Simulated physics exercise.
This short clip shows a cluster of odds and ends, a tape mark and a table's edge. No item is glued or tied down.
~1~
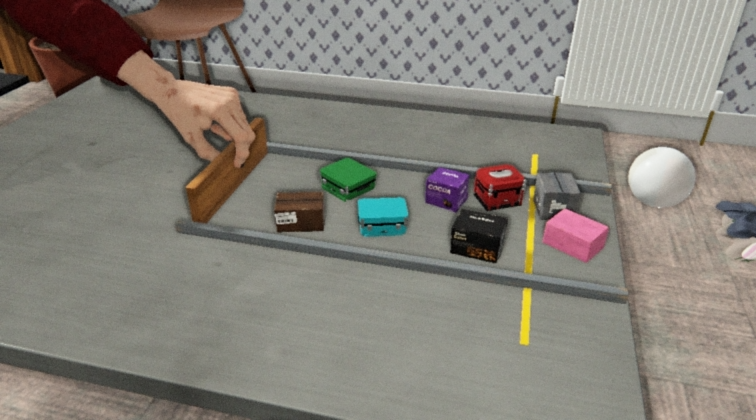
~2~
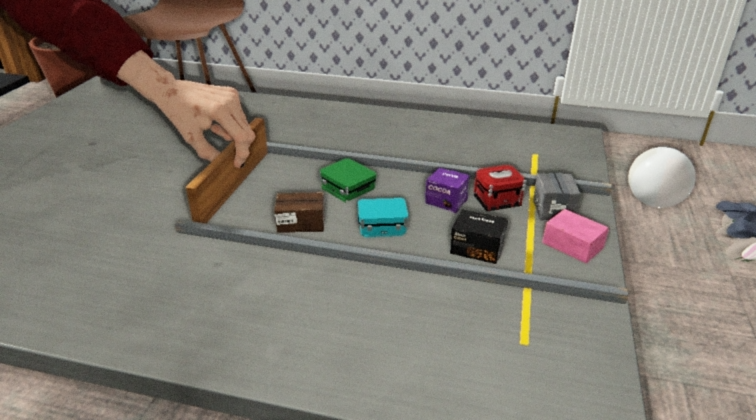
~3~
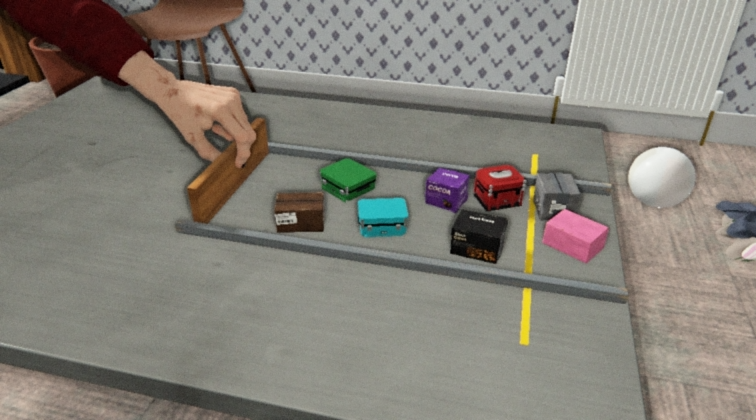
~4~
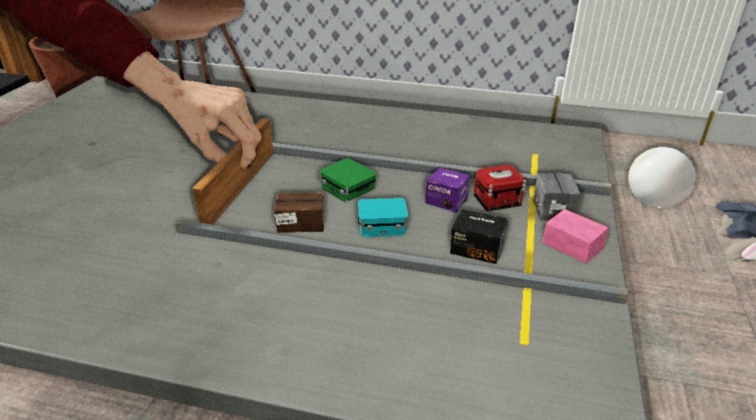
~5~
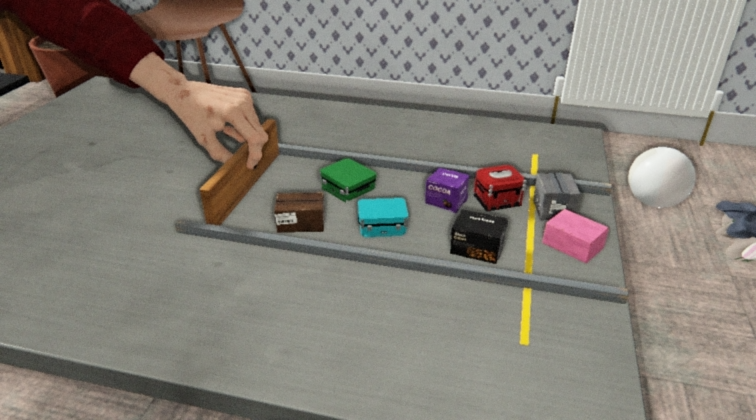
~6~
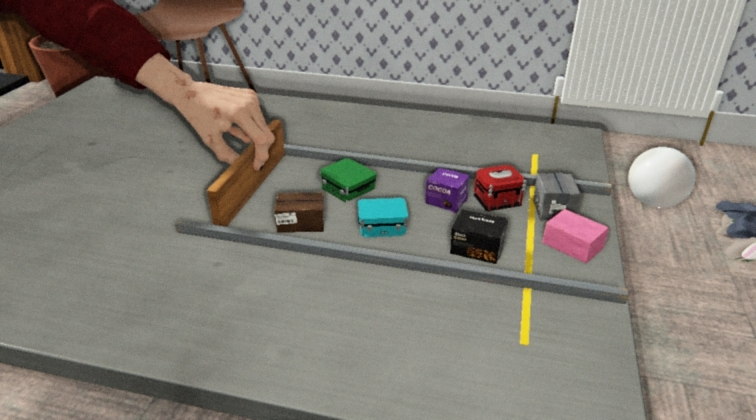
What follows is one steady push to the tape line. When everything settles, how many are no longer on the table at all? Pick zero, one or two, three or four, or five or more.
One or two are off the table.
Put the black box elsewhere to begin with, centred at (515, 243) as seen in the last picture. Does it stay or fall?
What happens is that the black box rests there.
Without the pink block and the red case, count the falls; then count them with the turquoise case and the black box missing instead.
First 1, second 1.
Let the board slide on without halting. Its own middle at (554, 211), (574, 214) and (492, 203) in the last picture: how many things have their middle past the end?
The numbers past the end are 4, 5 and 0.
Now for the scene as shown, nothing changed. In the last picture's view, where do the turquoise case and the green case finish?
You'll find the turquoise case at roughly (553, 230) and the green case at roughly (557, 201).
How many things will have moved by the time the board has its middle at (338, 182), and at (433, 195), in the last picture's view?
Counts: 3 and 7.
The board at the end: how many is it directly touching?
That number would be 3.
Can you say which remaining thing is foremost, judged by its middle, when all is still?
The black box is the one.
Soon after, none off yet; pink block at rest near (575, 235); grey box at rest near (556, 197); red case at rest near (499, 187).
In the end, the number that fall off is one or two; gone, grey box and pink block.
